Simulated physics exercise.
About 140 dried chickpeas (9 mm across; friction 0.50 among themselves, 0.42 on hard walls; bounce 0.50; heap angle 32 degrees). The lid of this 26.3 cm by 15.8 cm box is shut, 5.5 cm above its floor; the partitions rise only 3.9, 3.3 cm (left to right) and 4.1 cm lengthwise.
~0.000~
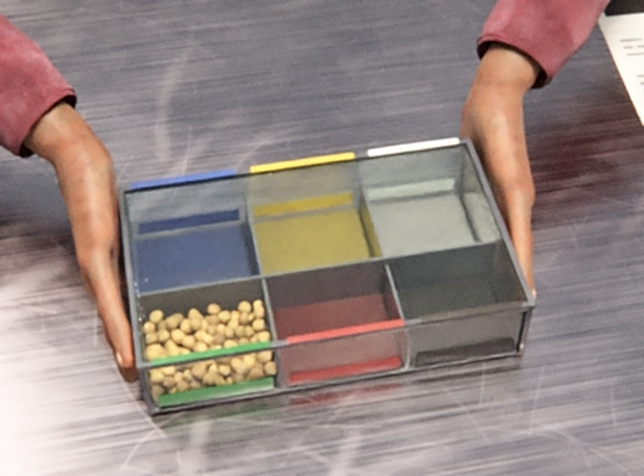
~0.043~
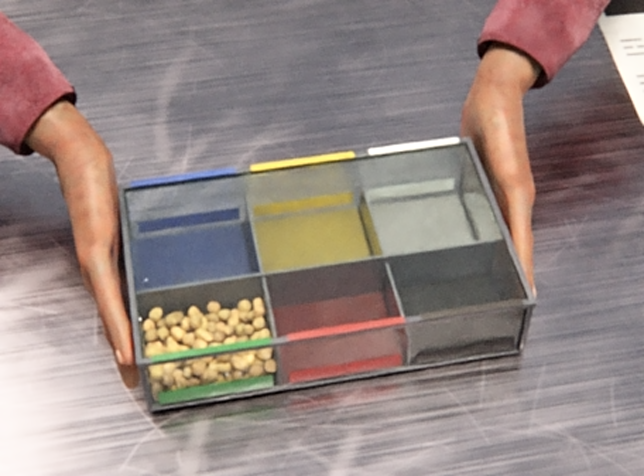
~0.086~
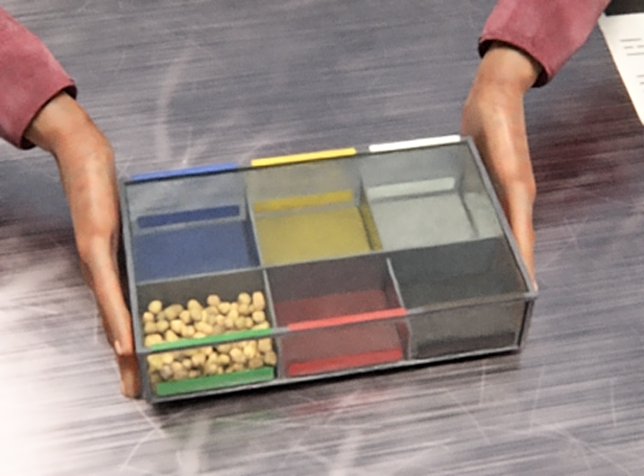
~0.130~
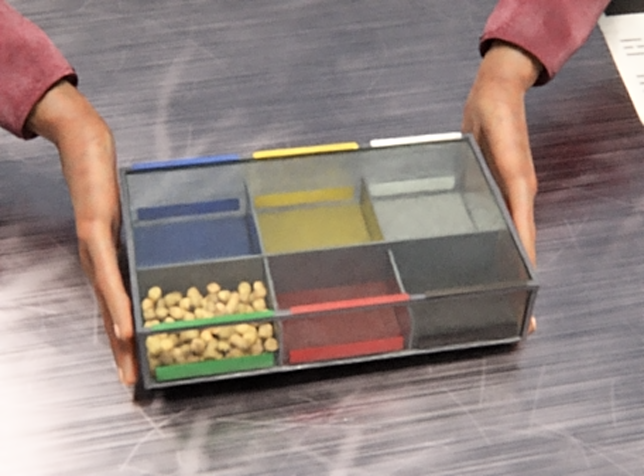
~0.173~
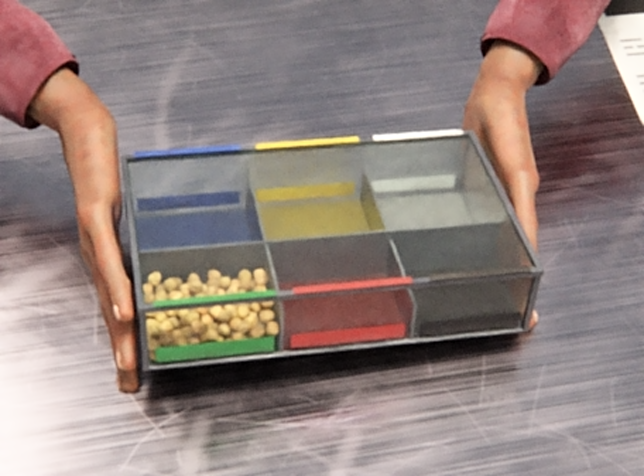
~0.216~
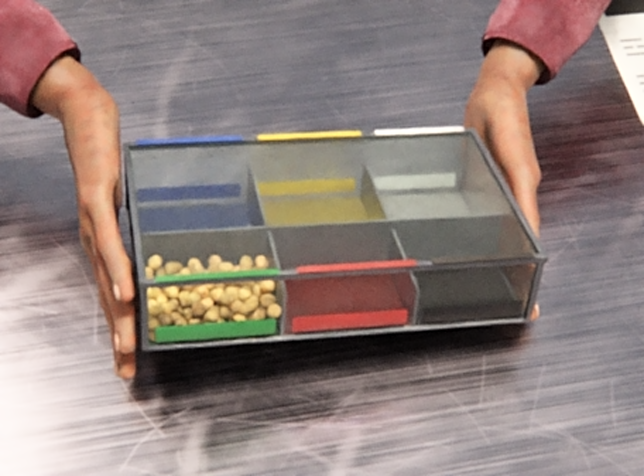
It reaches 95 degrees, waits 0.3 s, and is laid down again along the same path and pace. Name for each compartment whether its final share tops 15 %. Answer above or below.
Red below, blue below, green above, yellow below, white above, black below.
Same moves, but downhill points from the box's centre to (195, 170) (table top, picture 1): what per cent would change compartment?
About 30 per cent.
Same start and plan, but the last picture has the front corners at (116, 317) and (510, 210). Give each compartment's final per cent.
Red 0; blue 15; green 85; yellow 0; white 0; black 0.
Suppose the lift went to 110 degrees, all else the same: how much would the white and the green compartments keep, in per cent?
In that case white 15, green 75.
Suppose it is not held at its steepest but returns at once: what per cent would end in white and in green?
White 10, green 70.
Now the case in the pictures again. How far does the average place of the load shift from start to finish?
About 7.5 cm.
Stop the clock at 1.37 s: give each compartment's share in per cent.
Red 0; blue 5; green 75; yellow 10; white 5; black 0.
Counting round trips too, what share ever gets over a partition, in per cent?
Roughly 30 per cent.
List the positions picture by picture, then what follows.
Box tilt 0 degrees, front corners at (143, 364) and (528, 303); green 100 %, in the first picture.
Box tilt 1 degrees, front corners at (143, 361) and (529, 301), in the second picture.
Box tilt 3 degrees, front corners at (143, 350) and (530, 294), in the third picture.
Box tilt 6 degrees, front corners at (143, 330) and (533, 283), lowest corner right back, in the fourth picture.
Box tilt 10 degrees, front corners at (144, 306) and (537, 270), lowest corner right back, in the fifth picture.
Box tilt 13 degrees, front corners at (146, 282) and (540, 256), lowest corner right back; green 100 %. The box's pace is about 85 degrees a second, in the sixth picture.
After 1.37 s, tilt 95 degrees; blue 5 %, green 75 %, yellow 10 %, white 5 %.
After 2.14 s, tilt 49 degrees; green 70 %, yellow 5 %, white 20 %.
After 2.93 s, tilt 0 degrees; blue 5 %, green 70 %, yellow 5 %, white 20 %.
By 3.6 s all is still; red 0 %, blue 5 %, green 70 %, yellow 5 %, white 20 %, black 0 %.
